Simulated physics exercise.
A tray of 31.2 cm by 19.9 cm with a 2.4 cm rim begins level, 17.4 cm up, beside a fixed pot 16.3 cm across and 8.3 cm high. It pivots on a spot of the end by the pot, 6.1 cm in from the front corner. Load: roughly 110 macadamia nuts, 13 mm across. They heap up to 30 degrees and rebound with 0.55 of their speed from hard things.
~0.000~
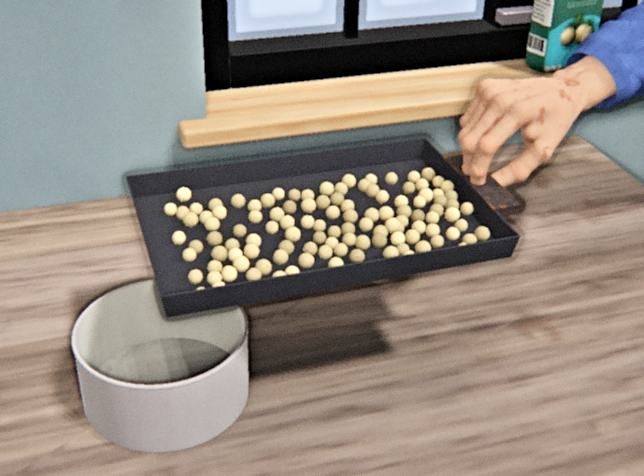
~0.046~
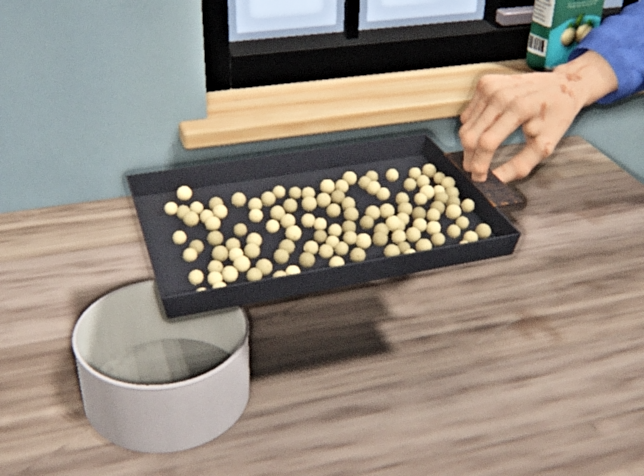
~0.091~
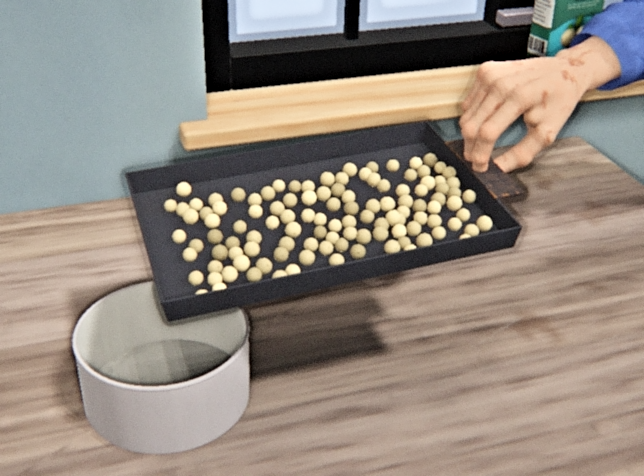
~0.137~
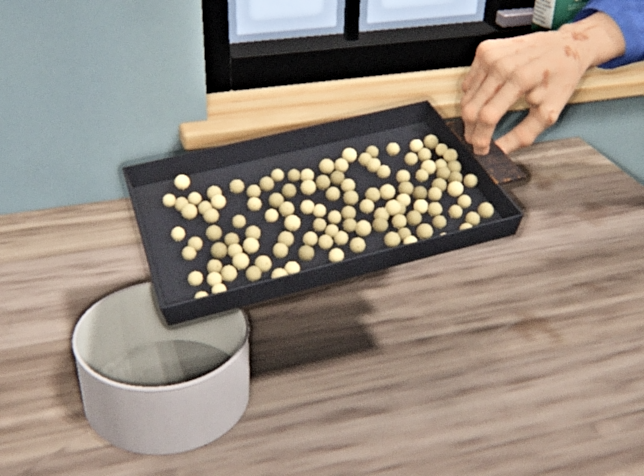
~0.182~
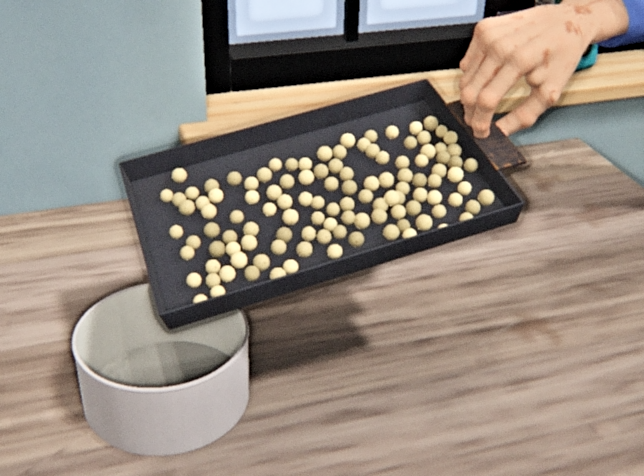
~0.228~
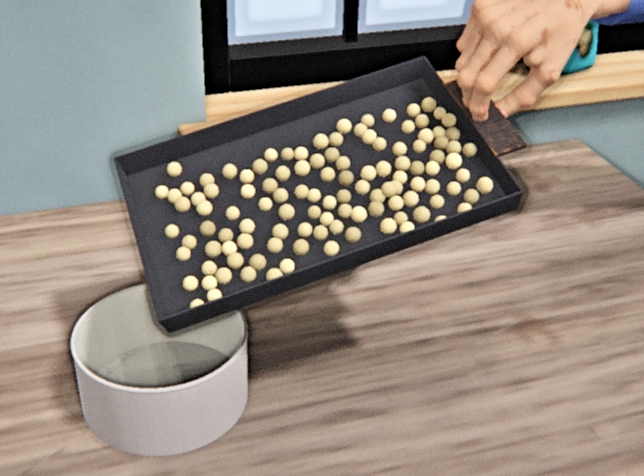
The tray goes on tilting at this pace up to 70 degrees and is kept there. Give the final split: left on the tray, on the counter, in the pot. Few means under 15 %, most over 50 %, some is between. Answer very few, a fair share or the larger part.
Tray the larger part, counter a fair share, pot very few.
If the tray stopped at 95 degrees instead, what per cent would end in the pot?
It would be near 0 per cent.
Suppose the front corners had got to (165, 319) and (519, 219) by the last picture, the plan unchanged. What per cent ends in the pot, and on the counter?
Pot 0, counter 10.
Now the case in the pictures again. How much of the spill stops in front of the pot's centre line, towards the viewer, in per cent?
Some 100 per cent.
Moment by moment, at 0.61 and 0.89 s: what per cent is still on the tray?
About 100, 85.
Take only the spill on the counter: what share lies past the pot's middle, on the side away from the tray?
Some 100 per cent.
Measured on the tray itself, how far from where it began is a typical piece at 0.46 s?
Roughly 6 cm.
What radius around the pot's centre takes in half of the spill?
About 24 cm.
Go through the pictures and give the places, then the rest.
The first picture shows tray tilt 0 degrees, front corners at (165, 293) and (514, 235); middle of the pieces at (334, 232); pot at (161, 328).
The second picture shows tray tilt 1 degrees, front corners at (166, 295) and (515, 232); middle of the pieces at (335, 231).
The third picture shows tray tilt 4 degrees, front corners at (165, 299) and (516, 225), lowest corner left front; middle of the pieces at (335, 226).
The fourth picture shows tray tilt 9 degrees, front corners at (165, 304) and (518, 213), lowest corner left front; middle of the pieces at (334, 218).
The fifth picture shows tray tilt 14 degrees, front corners at (163, 310) and (518, 201), lowest corner left front; middle of the pieces at (333, 210).
The sixth picture shows tray tilt 19 degrees, front corners at (162, 316) and (517, 190), lowest corner left front; middle of the pieces at (329, 203); pot at (160, 332). Its pace works out near 115 degrees a second.
After 0.46 s, tilt 45 degrees; the tray holds 100 %, the pot 0 %.
Then, at 0.61 s, tilt 62 degrees; the tray holds 100 %, the pot 0 %.
Then, at 0.89 s, tilt 70 degrees; the tray holds 85 %, the pot 0 %.
At rest (2.2 s), tray 75 %, counter 25 %, pot 0 %.
